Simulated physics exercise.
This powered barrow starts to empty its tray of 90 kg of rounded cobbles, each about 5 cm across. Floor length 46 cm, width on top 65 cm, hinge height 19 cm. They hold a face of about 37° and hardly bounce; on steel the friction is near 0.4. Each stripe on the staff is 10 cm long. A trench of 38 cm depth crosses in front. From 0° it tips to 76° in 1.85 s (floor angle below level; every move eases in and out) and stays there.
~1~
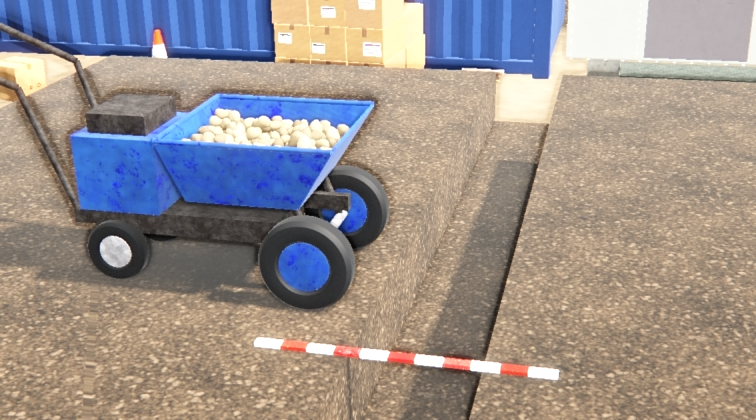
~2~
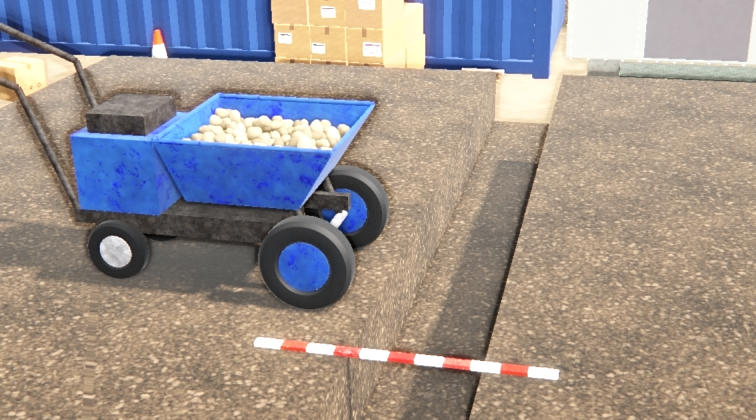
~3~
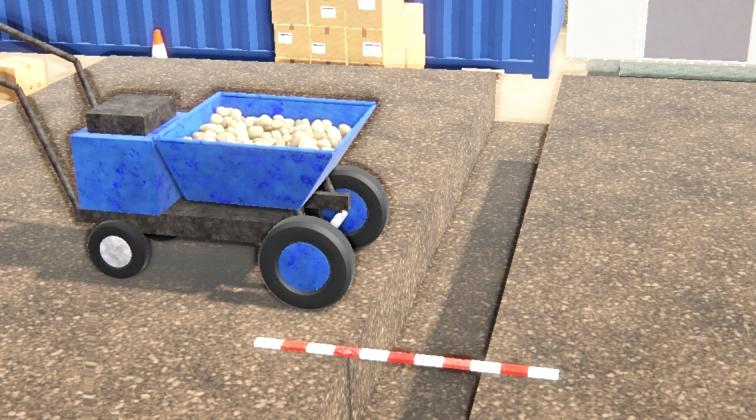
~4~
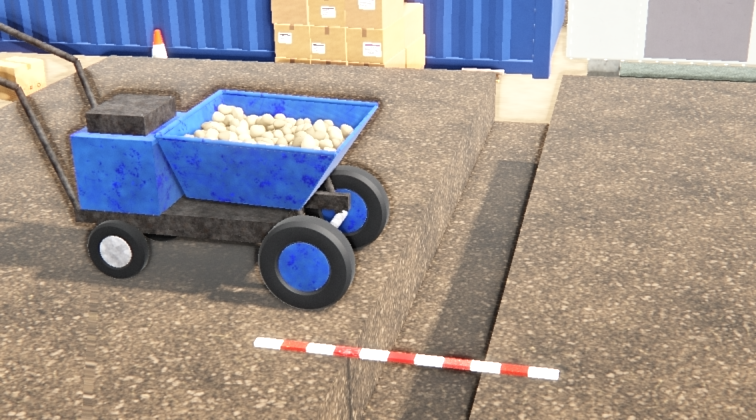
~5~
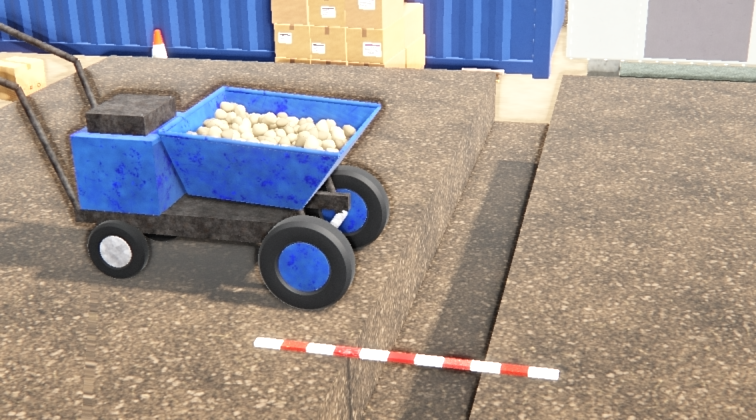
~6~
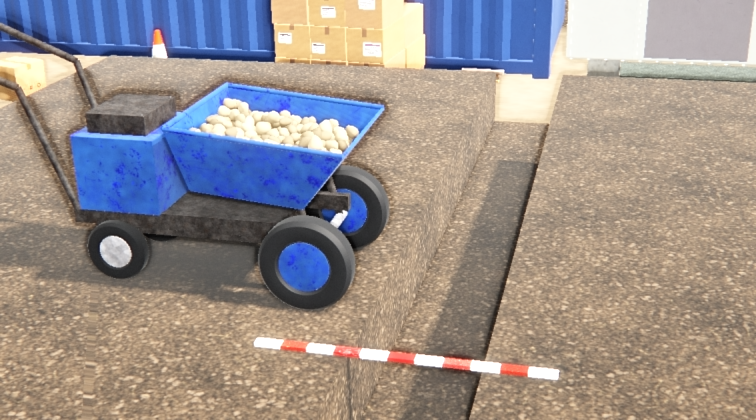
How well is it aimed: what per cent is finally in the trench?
Some 87 per cent of it.
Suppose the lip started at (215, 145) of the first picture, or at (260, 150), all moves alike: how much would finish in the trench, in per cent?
About 65 and 100 per cent.
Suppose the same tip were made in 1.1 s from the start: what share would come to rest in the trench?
In that case some 80 per cent.
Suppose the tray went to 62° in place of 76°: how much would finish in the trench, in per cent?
It would be near 55 per cent.
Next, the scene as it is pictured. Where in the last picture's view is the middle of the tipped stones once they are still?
Around (472, 355).
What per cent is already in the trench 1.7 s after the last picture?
About 45 per cent by then.
Then, 1.1 s after the last picture the floor is at 64°, 100 % in the tray; the foremost stones are at (445, 210).
Then, 1.7 s after the last picture the floor is at 76°, 46 % in the tray, 44 % in the trench, 10 % past the trench; the foremost stones are at (584, 279).
Then, 2.0 s after the last picture the floor is at 76°, 19 % in the tray, 68 % in the trench, 13 % past the trench; the foremost stones are at (629, 299).
Then, 4.0 s after the last picture the floor is at 76°, 0 % in the tray, 87 % in the trench, 13 % past the trench; the foremost stones are at (644, 292).
